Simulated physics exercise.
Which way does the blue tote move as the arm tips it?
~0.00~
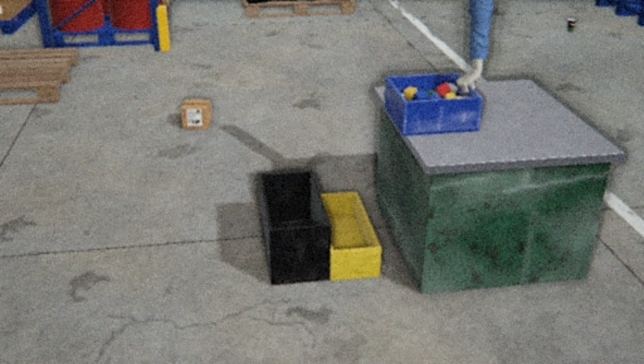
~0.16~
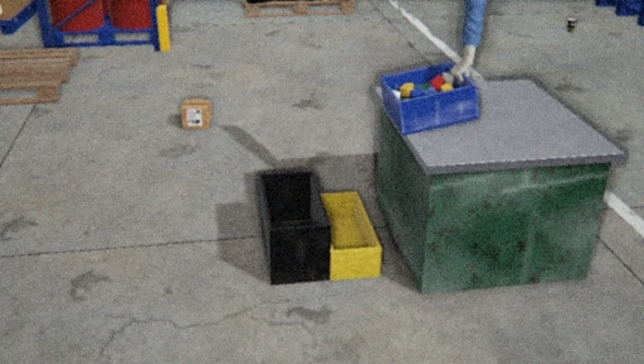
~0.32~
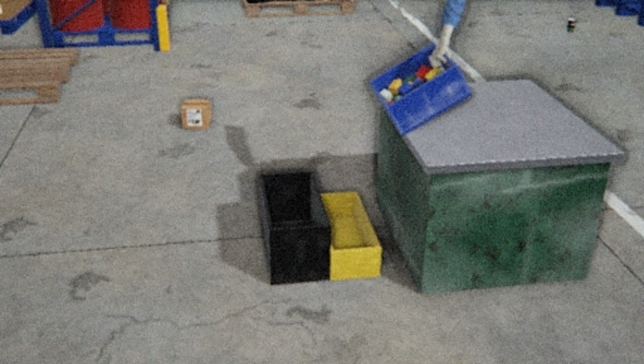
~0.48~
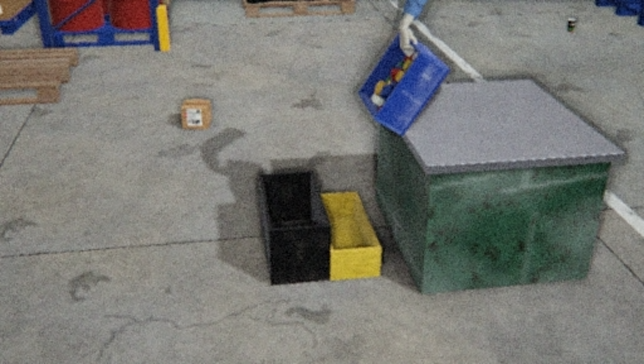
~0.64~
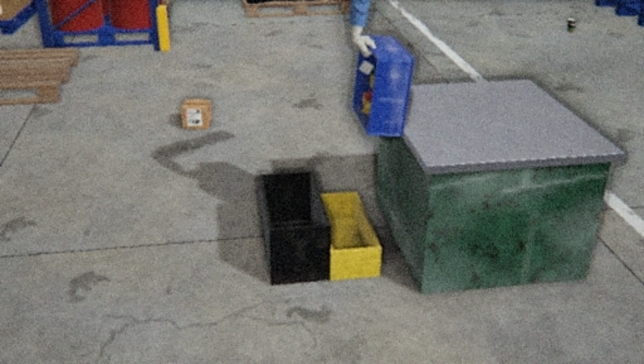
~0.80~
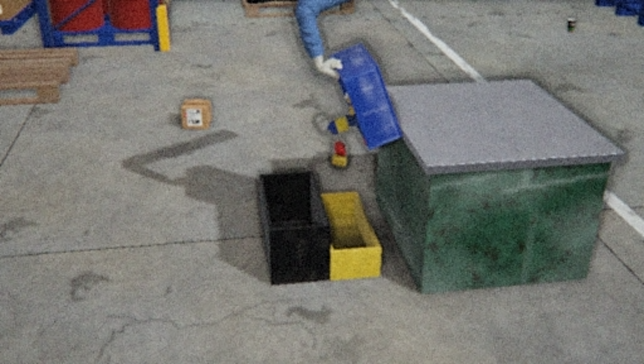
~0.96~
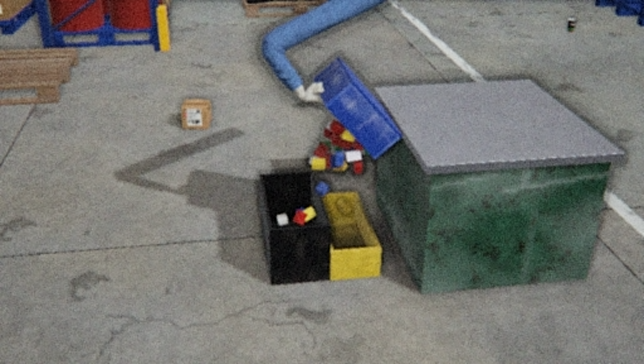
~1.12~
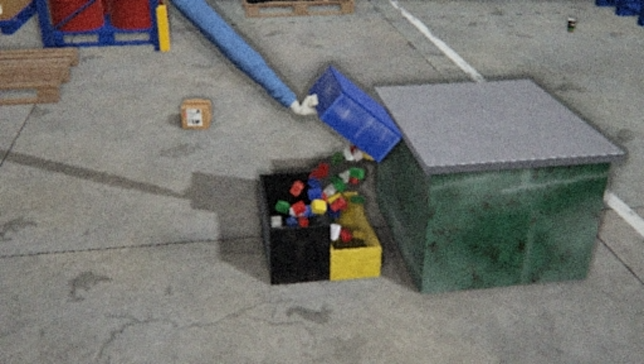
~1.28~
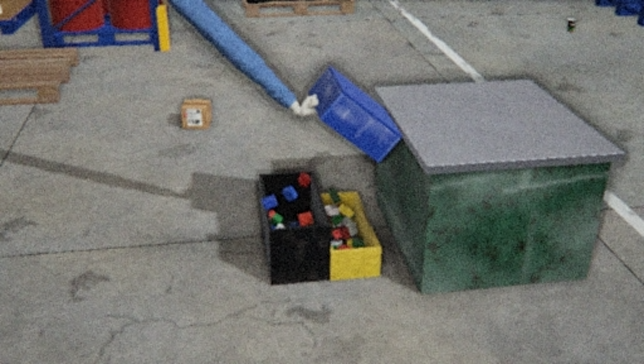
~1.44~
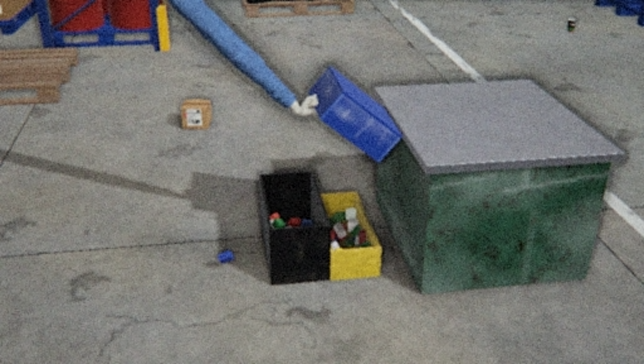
The blue tote moves to the left, tipping over the left edge of the green bench.
At the start, a gloved hand holds a blue tote of colourful toy bricks on a green bench, with an empty black bin and a smaller yellow bin on the floor to the left. The arm lifts the tote's far side and tips it over the bench's left edge. As the tote leans further, a few bricks slip out, then the rest tumble down in a cluster. They drop into both bins while the tote hangs tilted. At the end, bricks lie in the yellow bin and the black bin, and one blue brick rests on the floor left of the black bin.
